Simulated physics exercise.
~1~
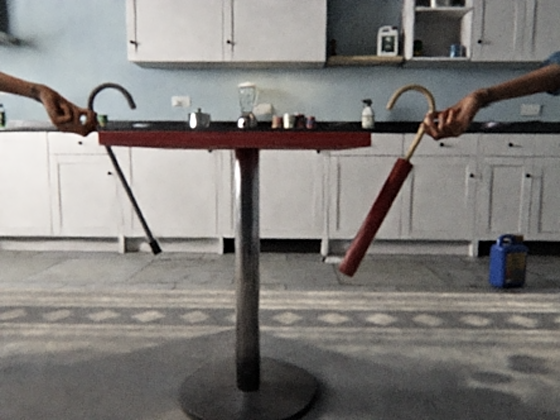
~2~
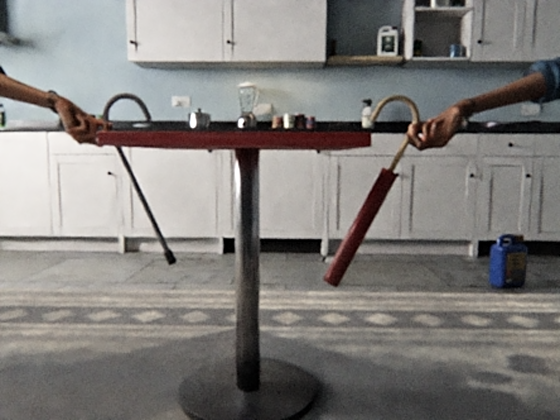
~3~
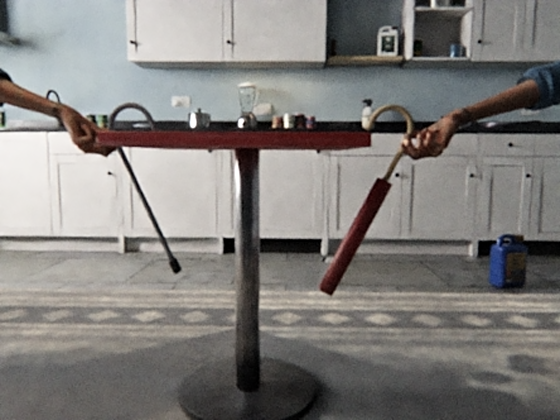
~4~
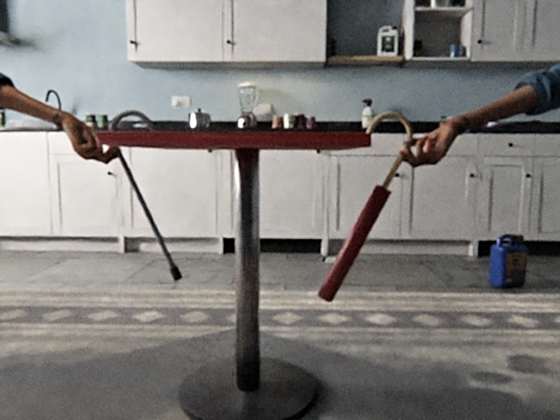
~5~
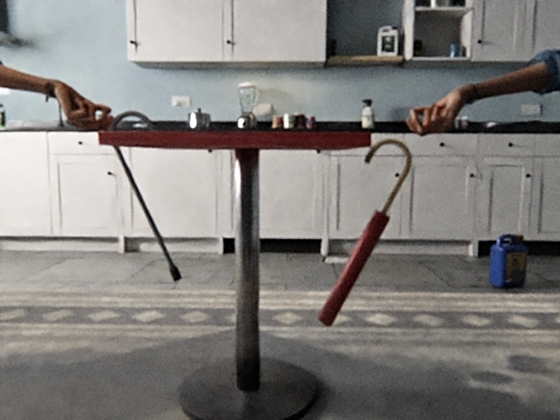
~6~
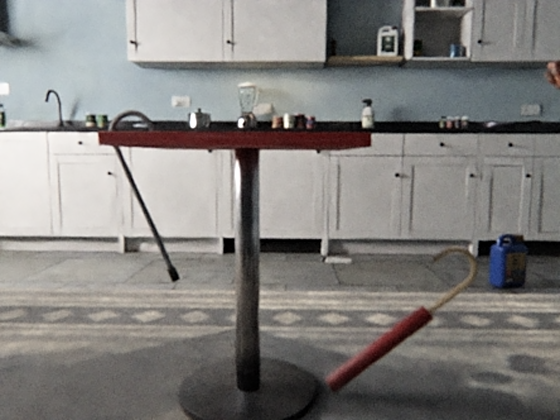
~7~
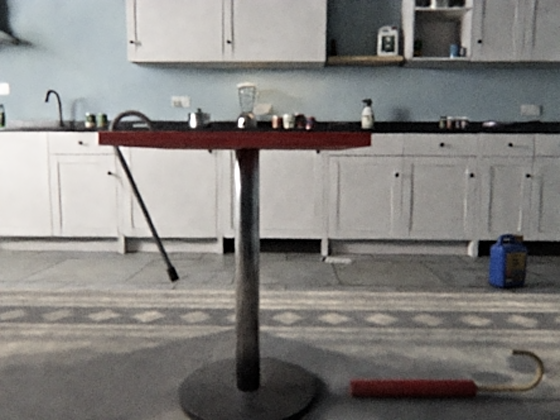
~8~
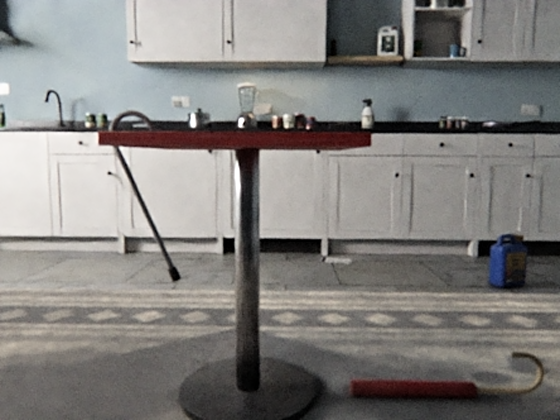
The footage shows two hands bringing a grey cane and a red umbrella to opposite edges of a table and letting go; the cane stays hooked on the left edge, while the umbrella drops from the right side and ends up lying on the floor.
